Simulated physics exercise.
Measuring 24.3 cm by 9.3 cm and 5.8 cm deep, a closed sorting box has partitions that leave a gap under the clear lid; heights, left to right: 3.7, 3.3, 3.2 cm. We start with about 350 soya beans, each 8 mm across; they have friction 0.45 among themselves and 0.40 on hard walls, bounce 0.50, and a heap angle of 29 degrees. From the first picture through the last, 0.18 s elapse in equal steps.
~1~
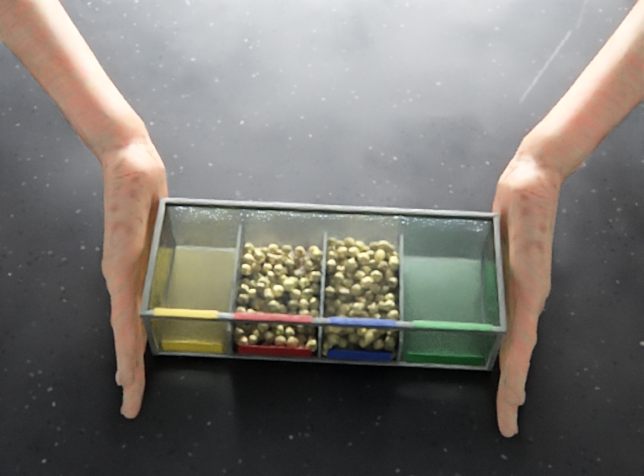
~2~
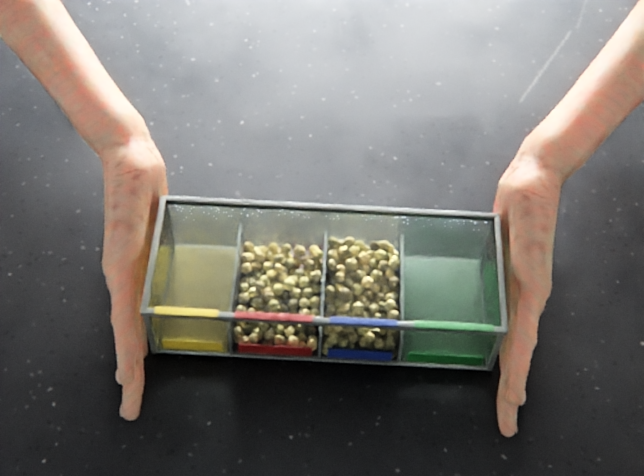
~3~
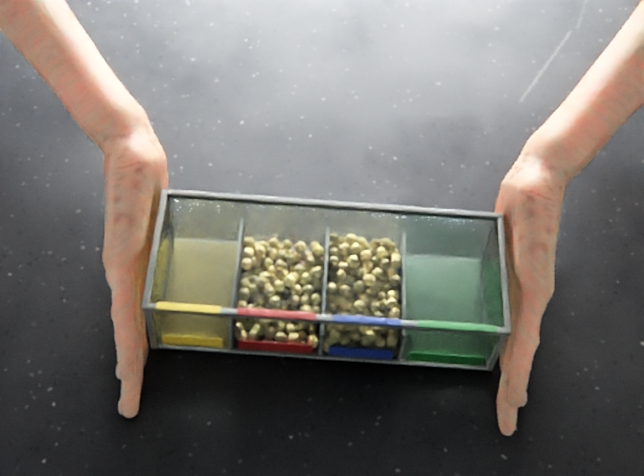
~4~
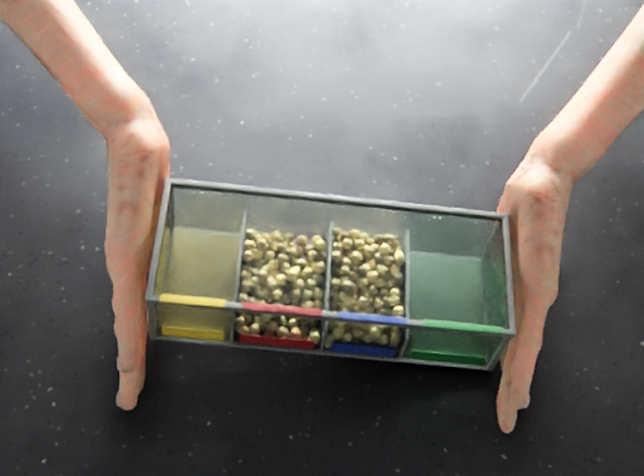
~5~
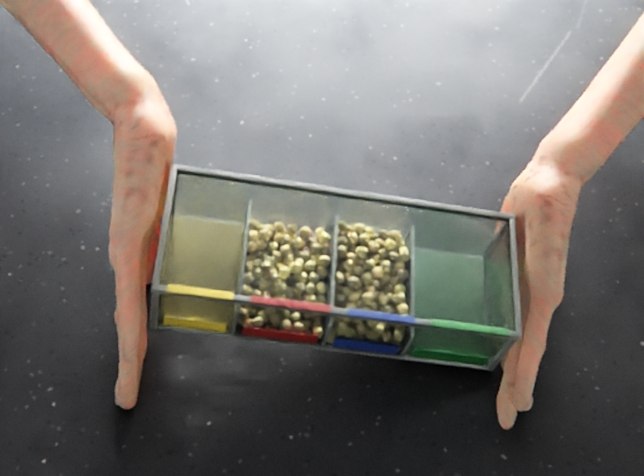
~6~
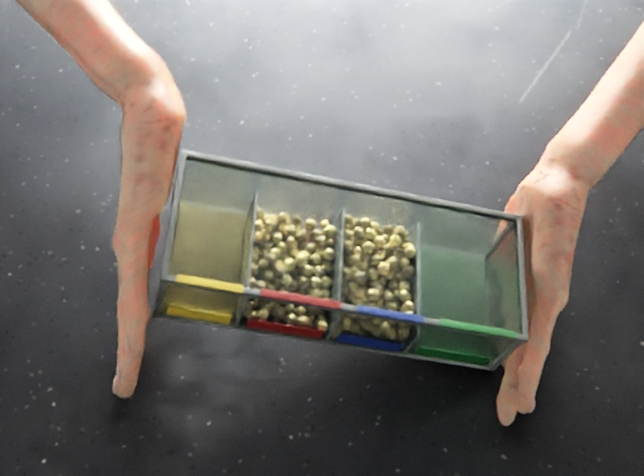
The footage shows two hands holding a clear-lidded box with yellow, red, blue and green sections, gradually tilting it so the left end rises and the right sits lower, while the small round beans stay in the red and blue sections.
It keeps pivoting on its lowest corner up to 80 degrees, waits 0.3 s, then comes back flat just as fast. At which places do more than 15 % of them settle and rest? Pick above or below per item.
Red = above; blue = above; green = above; yellow = below.
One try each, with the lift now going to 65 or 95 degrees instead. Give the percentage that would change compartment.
Some 20 and some 80 per cent, respectively.
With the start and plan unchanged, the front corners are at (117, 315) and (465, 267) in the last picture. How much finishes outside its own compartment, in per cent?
It would come to roughly 45 percent.
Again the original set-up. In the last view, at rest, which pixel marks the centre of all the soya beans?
I'd say roughly (393, 315).
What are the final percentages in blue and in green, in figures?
Blue at 30 and green at 50, in per cent.
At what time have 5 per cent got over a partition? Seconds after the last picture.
0.55 s, roughly.
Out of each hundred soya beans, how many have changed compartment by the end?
Near 50 per cent, all told.
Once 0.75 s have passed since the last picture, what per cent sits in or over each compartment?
In per cent: Red 25, blue 45, green 30, yellow 0.
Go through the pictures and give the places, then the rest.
The first picture shows box tilt 0 degrees, front corners at (147, 312) and (500, 328); red 40 %, blue 60 %.
The second picture shows box tilt 1 degrees, front corners at (147, 310) and (501, 329).
The third picture shows box tilt 3 degrees, front corners at (149, 305) and (504, 329).
The fourth picture shows box tilt 6 degrees, front corners at (152, 297) and (509, 331), lowest corner right front.
The fifth picture shows box tilt 10 degrees, front corners at (158, 286) and (515, 333), lowest corner right front.
The sixth picture shows box tilt 14 degrees, front corners at (167, 276) and (522, 336), lowest corner right front; red 40 %, blue 60 %.
Then, 0.75 s after the last picture, tilt 80 degrees; red 25 %, blue 45 %, green 30 %.
Then, 1.25 s after the last picture, tilt 44 degrees; red 20 %, blue 30 %, green 50 %.
Then, 1.82 s after the last picture, tilt 0 degrees; red 20 %, blue 30 %, green 50 %.
In the end, red 20 %, blue 30 %, green 50 %, yellow 0 %.
